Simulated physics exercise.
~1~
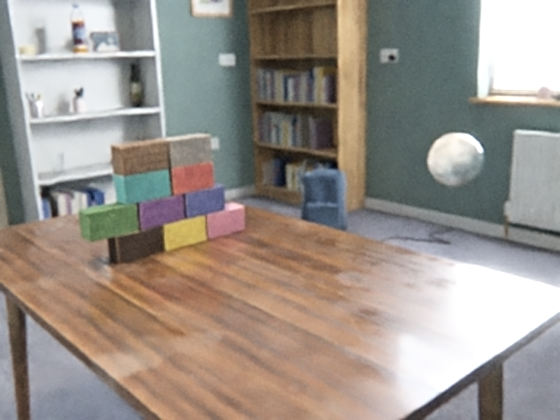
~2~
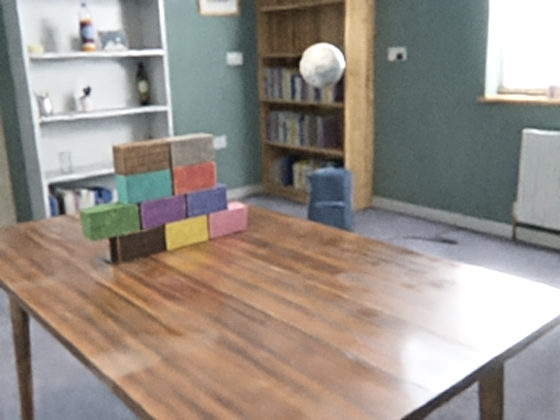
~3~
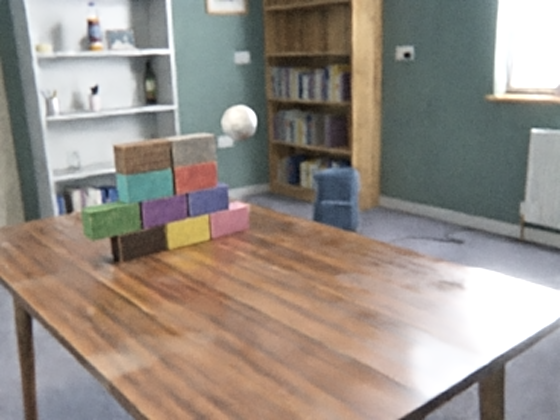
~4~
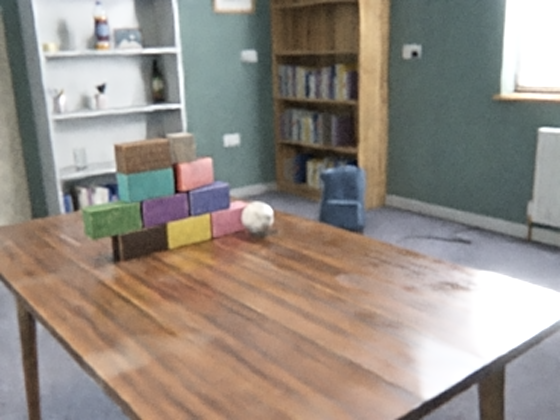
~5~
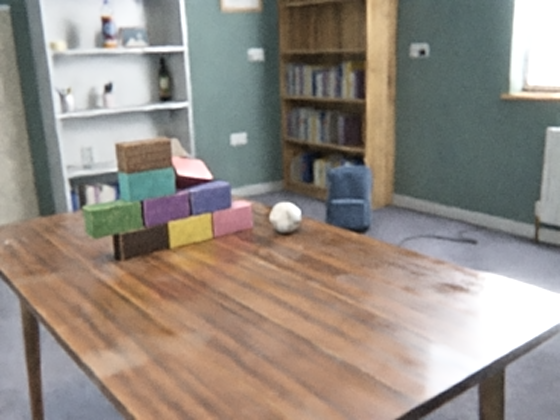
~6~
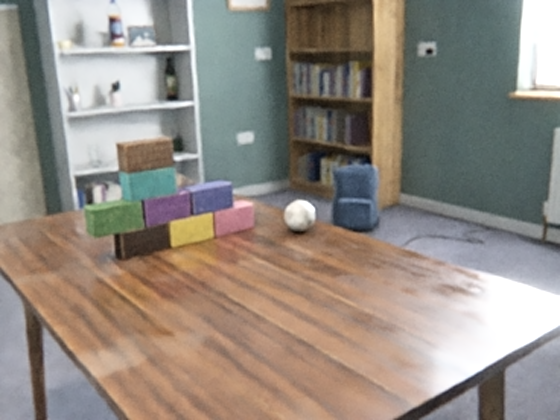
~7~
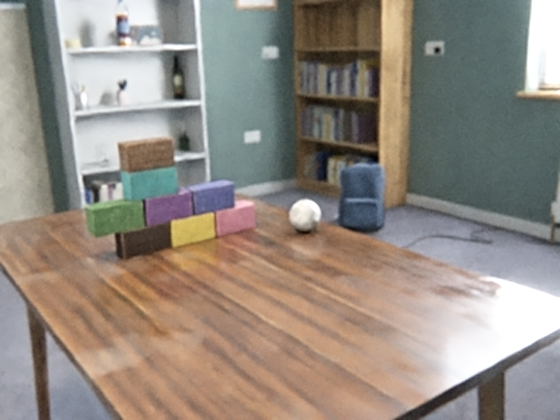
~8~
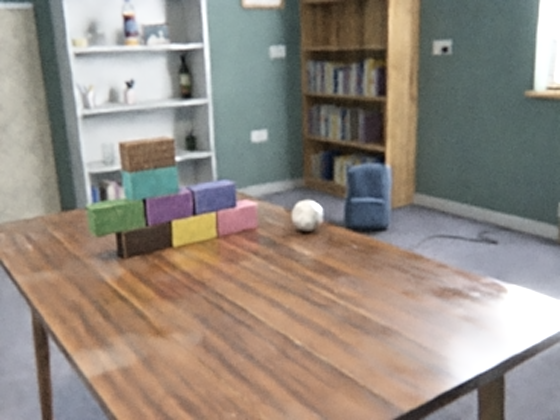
A white ball flies left into the stacked blocks, knocking the red and grey ones down.
